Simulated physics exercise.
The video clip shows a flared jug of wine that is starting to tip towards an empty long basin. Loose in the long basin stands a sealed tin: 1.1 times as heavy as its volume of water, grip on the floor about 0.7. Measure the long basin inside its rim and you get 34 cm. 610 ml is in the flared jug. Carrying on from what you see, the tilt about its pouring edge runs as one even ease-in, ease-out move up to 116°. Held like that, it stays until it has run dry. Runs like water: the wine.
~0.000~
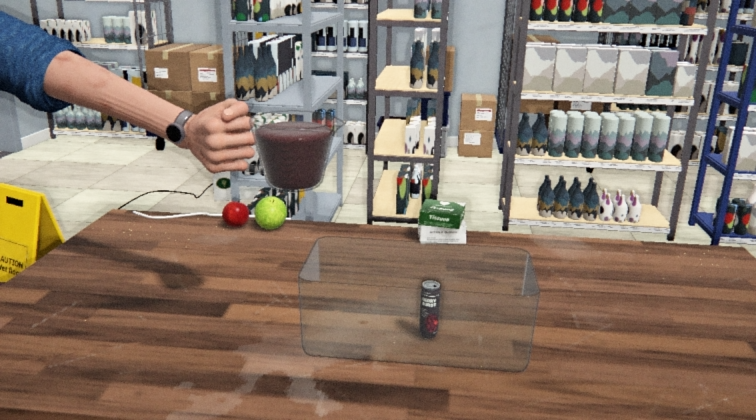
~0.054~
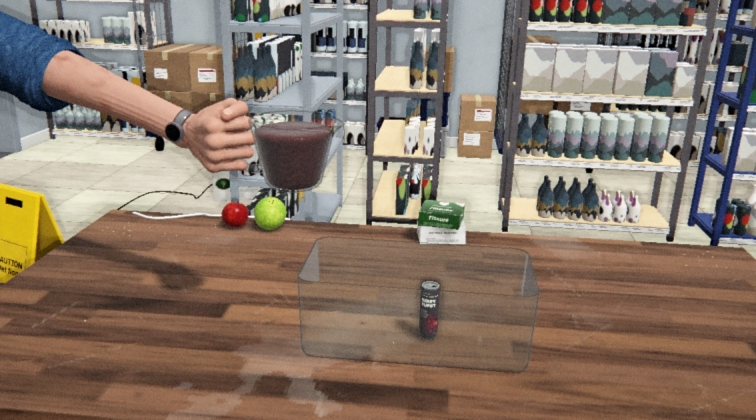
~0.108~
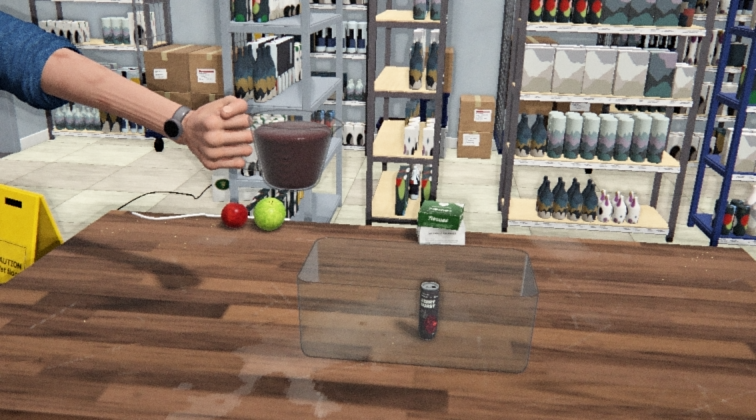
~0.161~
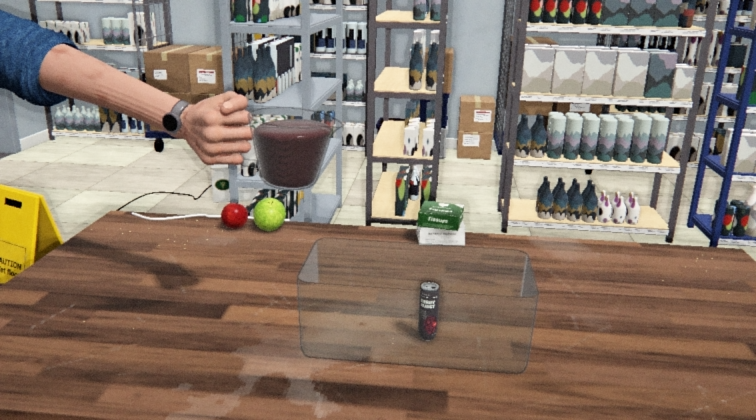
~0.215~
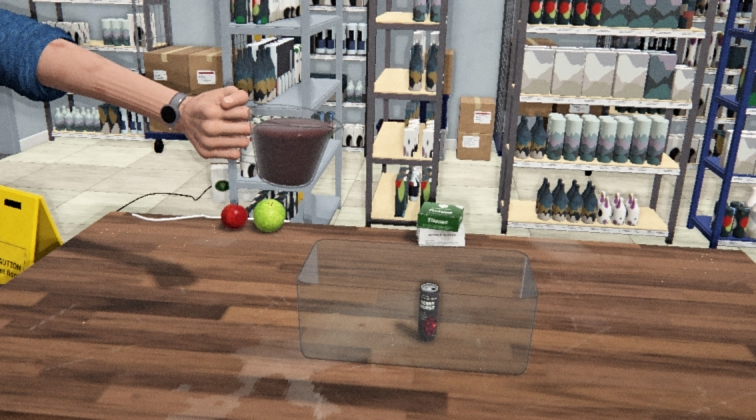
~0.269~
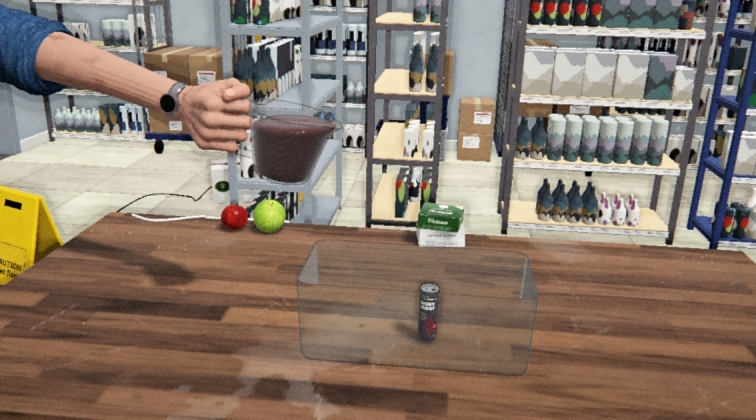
In the video, a hand holds a clear flared jug of dark red wine above a wooden table, near a transparent long basin with a dark can standing in view, and gradually tilts the jug slightly to the right.
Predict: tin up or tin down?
It is upset.
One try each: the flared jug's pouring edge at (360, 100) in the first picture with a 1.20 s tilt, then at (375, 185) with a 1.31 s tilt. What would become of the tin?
First it stays on its base; then it stays on its base.
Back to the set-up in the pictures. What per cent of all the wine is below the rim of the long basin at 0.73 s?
Estimate - around 7 in a hundred parts.
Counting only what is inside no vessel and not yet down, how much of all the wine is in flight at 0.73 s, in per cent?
32 %.
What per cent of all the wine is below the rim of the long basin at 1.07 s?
About 68 per cent.
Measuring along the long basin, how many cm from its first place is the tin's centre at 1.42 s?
Near 10 cm.
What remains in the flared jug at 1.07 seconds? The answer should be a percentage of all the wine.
Close to 5 percent of the total.
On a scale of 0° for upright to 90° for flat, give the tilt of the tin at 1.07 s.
About 55 degrees.
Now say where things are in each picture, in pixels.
It leans 0°; its right rim is at (345, 123); the wine meets the walls at (257, 127) and (334, 131); the long basin's rim runs from (308, 257) to (534, 272); the tin's top is at (431, 287), in the first picture.
It leans 0°; its right rim is at (344, 124); the wine meets the walls at (256, 127) and (334, 131), in the second picture.
It leans 2°; its right rim is at (344, 124); the wine meets the walls at (256, 127) and (333, 130), in the third picture.
It leans 4°; its right rim is at (344, 125); the wine meets the walls at (256, 126) and (333, 129), in the fourth picture.
It leans 8°; its right rim is at (343, 126); the wine meets the walls at (255, 124) and (334, 128), in the fifth picture.
It leans 12°; its right rim is at (343, 127); the wine meets the walls at (255, 121) and (336, 125), in the sixth picture.
By 0.73 s the tilt is 69° and 62 per cent is still to pour; the tin stands where it began.
By 1.07 s the tilt is 107° and 5 per cent is still to pour; the tin leans 56°.
By 1.42 s the tilt is 116° and 0 per cent is still to pour; the tin lies on its side.
By 1.81 s the tilt is 116° and 0 per cent is still to pour; the tin lies on its side.
At rest the tin lies on its side.
